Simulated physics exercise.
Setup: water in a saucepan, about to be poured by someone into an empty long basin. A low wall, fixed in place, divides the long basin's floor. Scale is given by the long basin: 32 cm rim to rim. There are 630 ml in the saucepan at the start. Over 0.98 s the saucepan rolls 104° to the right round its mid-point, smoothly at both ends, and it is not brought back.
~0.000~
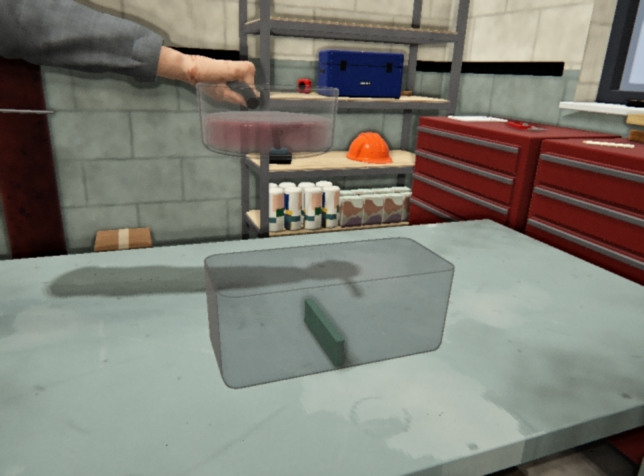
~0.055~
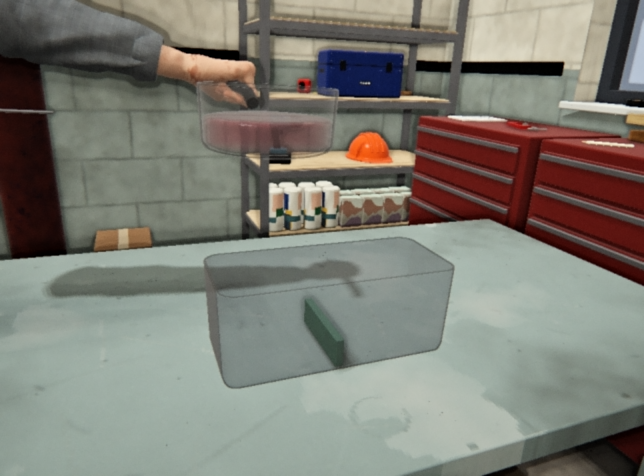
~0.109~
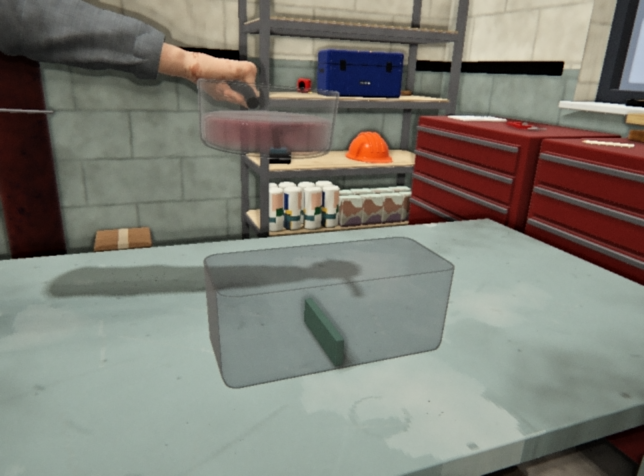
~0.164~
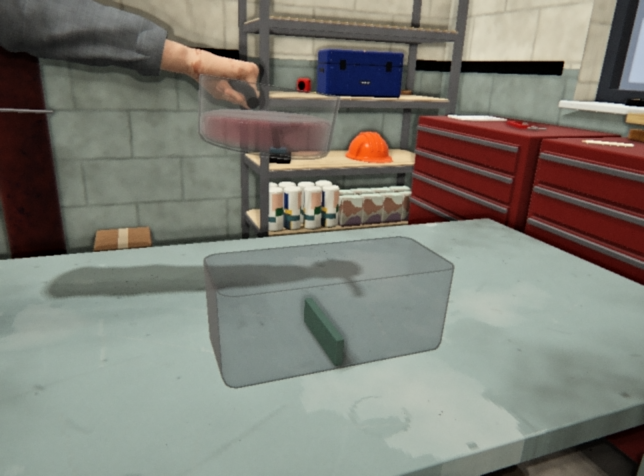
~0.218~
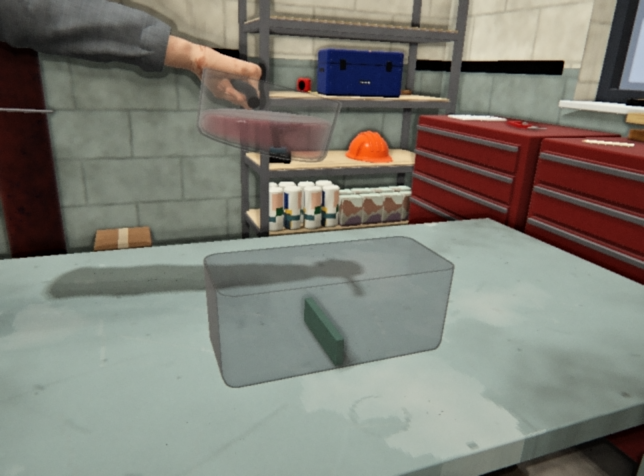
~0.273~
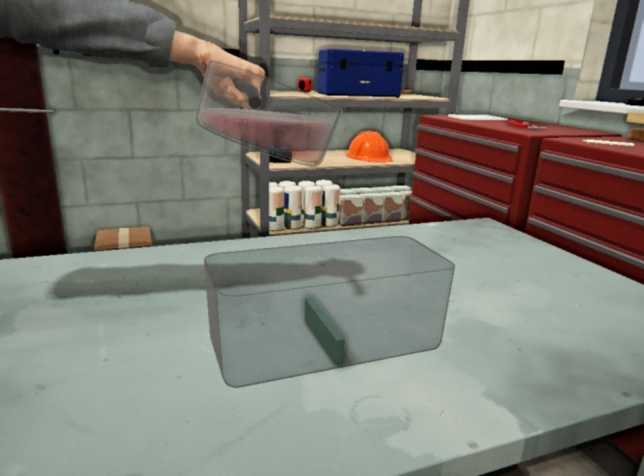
In a workshop, a hand held a clear container of pinkish liquid above a table, over a see-through basin with a low green wall inside, then slowly tilted the container to the right.
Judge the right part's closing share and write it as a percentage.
I would judge it at 89 per cent.
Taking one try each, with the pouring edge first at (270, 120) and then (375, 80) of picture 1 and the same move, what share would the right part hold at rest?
In turn about 10 and 90 per cent.
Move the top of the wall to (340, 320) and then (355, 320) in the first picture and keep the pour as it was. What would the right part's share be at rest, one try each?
65 then 45 %.
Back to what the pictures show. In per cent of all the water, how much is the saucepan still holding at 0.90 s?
I'd say some 10 per cent remains.
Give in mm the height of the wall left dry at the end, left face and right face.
38 mm left, 14 mm right.
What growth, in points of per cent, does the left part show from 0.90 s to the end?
Roughly 5 in a hundred.
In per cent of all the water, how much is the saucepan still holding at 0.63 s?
Roughly 48 per cent.
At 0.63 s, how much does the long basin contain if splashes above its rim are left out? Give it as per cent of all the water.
7 %, more or less.
Then, 0.63 s in, the tilt is 75° and 48 per cent is still to pour, 0 is left of the wall and 7 right of it.
Then, 0.90 s in, the tilt is 102° and 10 per cent is still to pour, 5 is left of the wall and 68 right of it.
Then, 1.18 s in, the tilt is 104° and 1 per cent is still to pour, 8 is left of the wall and 88 right of it.
Then, 1.48 s in, the tilt is 104° and 0 per cent is still to pour, 10 is left of the wall and 89 right of it.
Finally, 10 per cent lies left of the wall, 89 right of it and 1 outside.
